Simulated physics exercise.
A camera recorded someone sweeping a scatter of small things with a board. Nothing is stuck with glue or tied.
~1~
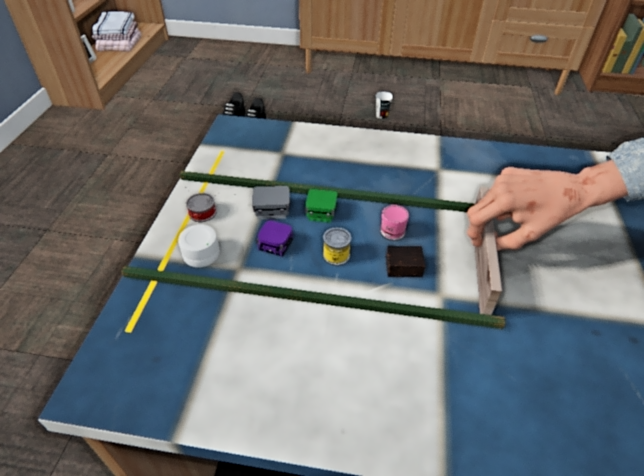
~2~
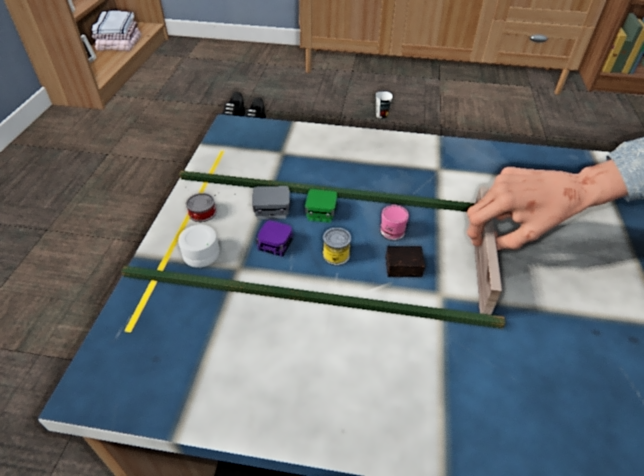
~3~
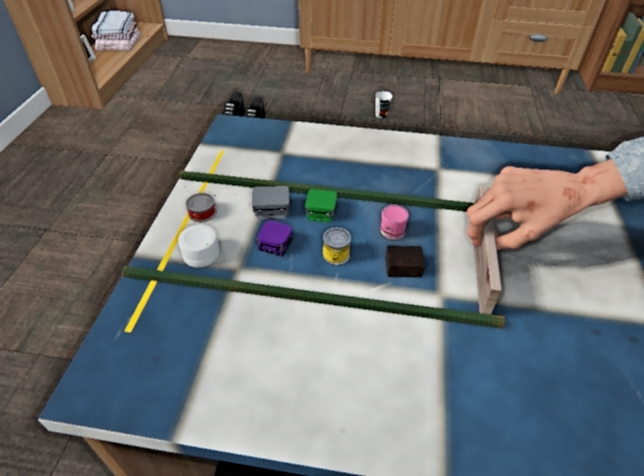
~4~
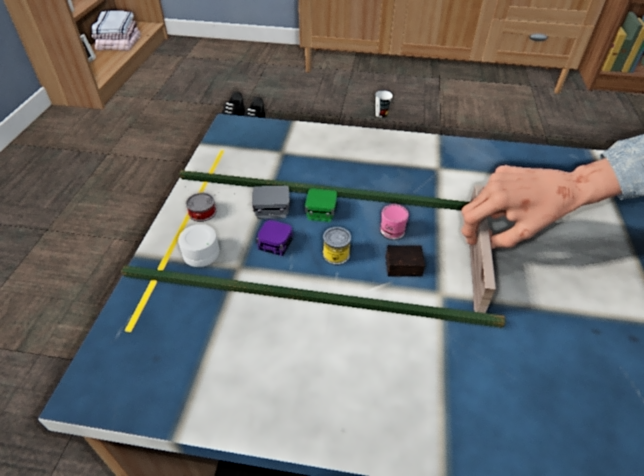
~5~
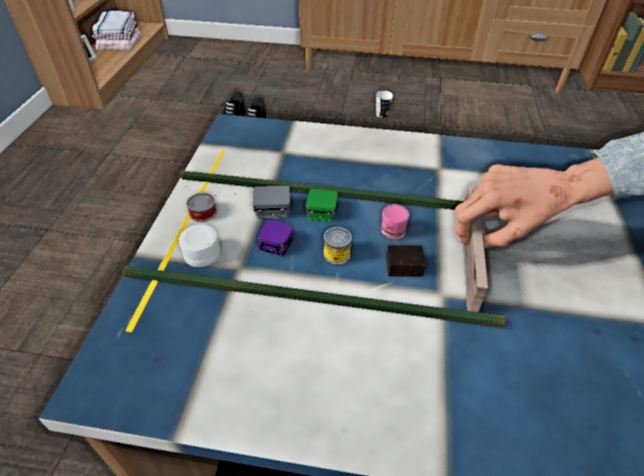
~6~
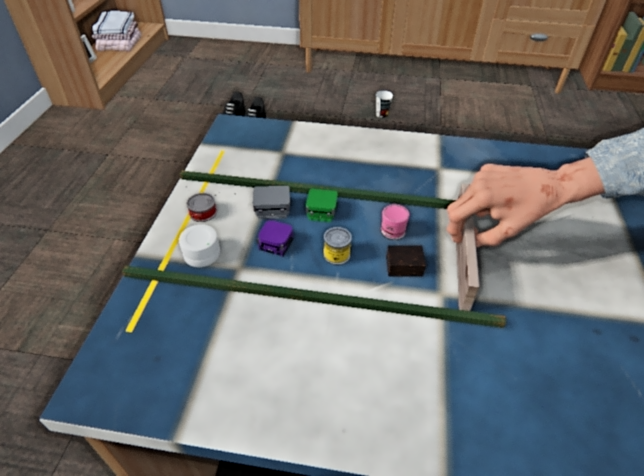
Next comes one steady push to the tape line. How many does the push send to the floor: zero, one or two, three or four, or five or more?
Once the board stops, three or four are missing from the table.
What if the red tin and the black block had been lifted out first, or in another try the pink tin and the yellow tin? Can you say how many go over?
In order, the numbers are 1 and 3.
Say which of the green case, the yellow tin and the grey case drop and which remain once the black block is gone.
The green case stays put; the yellow tin stays put; the grey case goes down.
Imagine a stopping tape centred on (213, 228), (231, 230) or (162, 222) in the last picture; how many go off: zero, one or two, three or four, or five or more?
Taking the tapes one at a time, the count is either one or two, then none at all, then more than four.
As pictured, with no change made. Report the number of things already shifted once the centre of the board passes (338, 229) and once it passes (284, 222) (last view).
Moved so far: 5, later 6.
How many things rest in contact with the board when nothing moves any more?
Contact count: 4.
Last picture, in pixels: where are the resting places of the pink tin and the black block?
Roughly at (179, 200) and at (161, 230), in that order.
Soon after, none off yet; red tin at rest near (202, 207); white lid at rest near (200, 246); grey case at rest near (272, 203).
Then, none off yet; red tin moving near (200, 205); white lid moving near (194, 247); grey case moved about its own width near (237, 197).
By the end, the number that fall off is three or four; fallen, yellow tin, purple case, grey case and red tin.
